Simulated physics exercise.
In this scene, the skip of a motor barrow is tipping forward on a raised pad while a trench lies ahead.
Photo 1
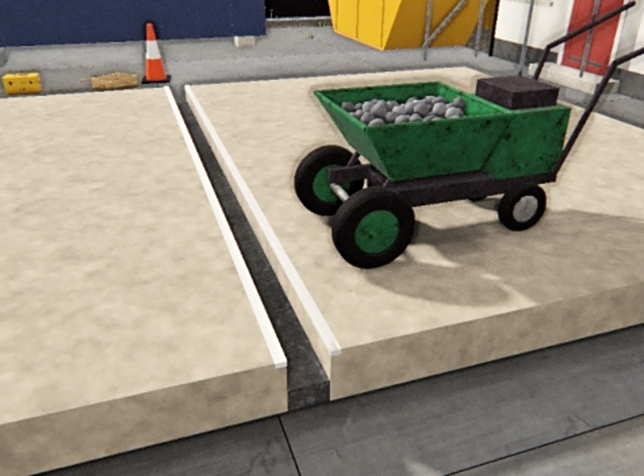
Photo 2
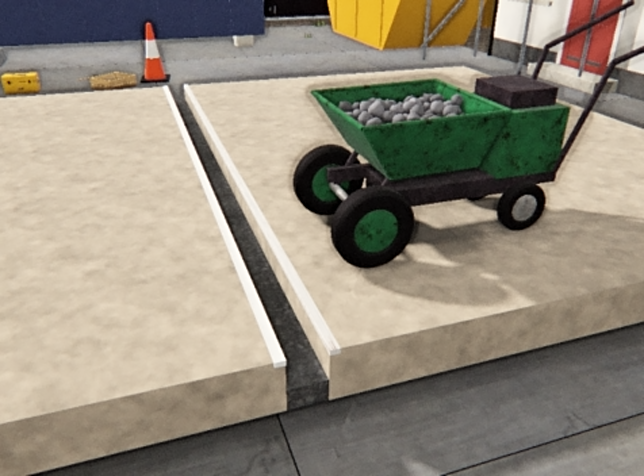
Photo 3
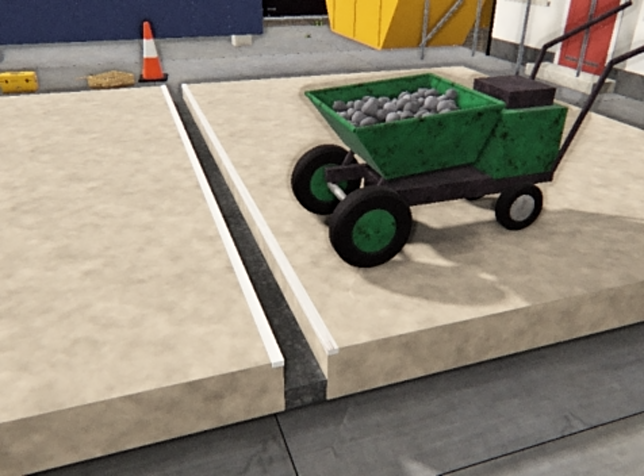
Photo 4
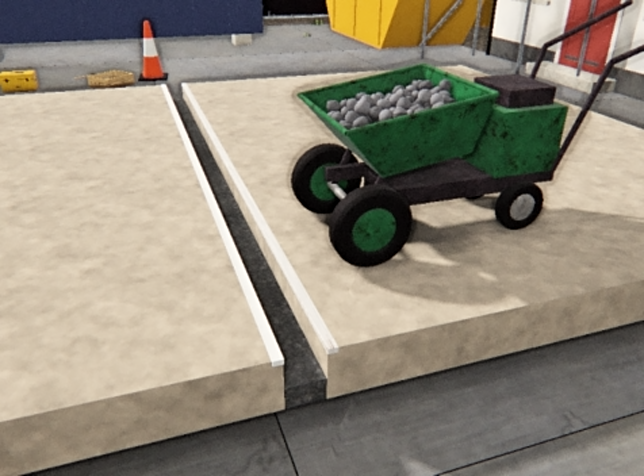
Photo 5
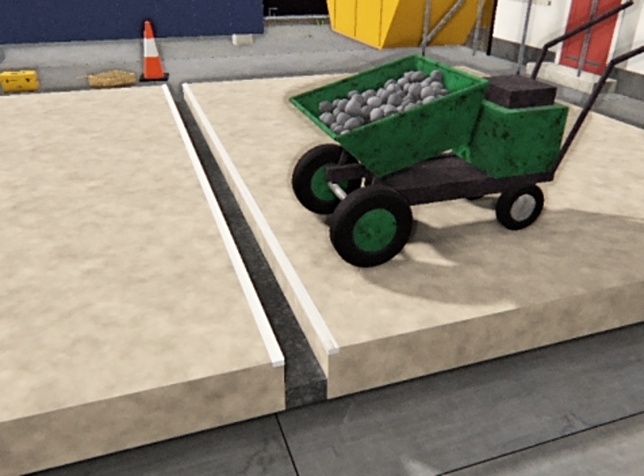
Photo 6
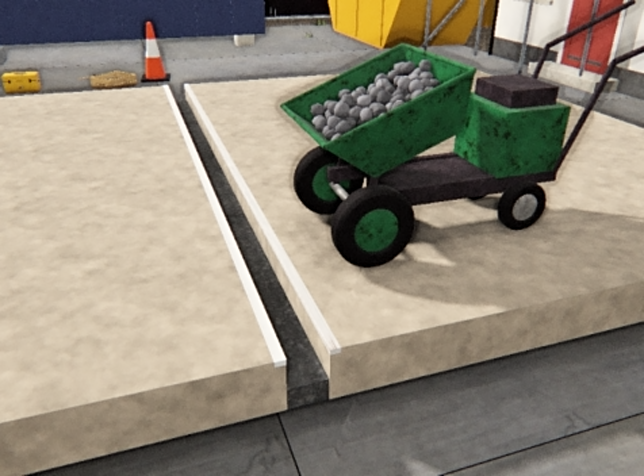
Green skip of a motor barrow tilting forward to the left, carrying grey round cobbles on a raised pad beside a narrow trench.
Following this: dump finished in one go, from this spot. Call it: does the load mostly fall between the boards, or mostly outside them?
It mostly falls outside them.
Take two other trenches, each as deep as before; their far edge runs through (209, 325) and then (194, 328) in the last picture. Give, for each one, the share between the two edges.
The first try comes out at 90 percent and the second at 90 percent.
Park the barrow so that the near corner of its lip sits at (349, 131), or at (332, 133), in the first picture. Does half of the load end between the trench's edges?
Position 1 falls short of half; position 2 falls short of half.
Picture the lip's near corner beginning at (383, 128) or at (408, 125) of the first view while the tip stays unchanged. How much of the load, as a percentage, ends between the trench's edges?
It works out to 50 per cent in the first case and 60 per cent in the second.
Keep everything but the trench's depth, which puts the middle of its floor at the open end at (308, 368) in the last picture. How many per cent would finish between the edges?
It works out to some 30 percent.
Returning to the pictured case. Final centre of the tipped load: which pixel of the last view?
Once it all stops, the middle lies near (207, 251).
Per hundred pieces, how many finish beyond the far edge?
Around 75 %.
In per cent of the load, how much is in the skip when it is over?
Estimate: 0 %, roughly.
Just after the last frame, skip tipped steeply; every one in the skip.
A moment on, skip tipped right over; roughly two thirds in the skip; just a few in or heaped over the trench; roughly a quarter beyond it; just a few falling.
Further on, skip tipped right over; about a tenth in the skip; roughly a quarter in or heaped over the trench; the larger part beyond it.
When it is over, skip tipped right over; roughly a quarter in or heaped over the trench; the larger part beyond it.
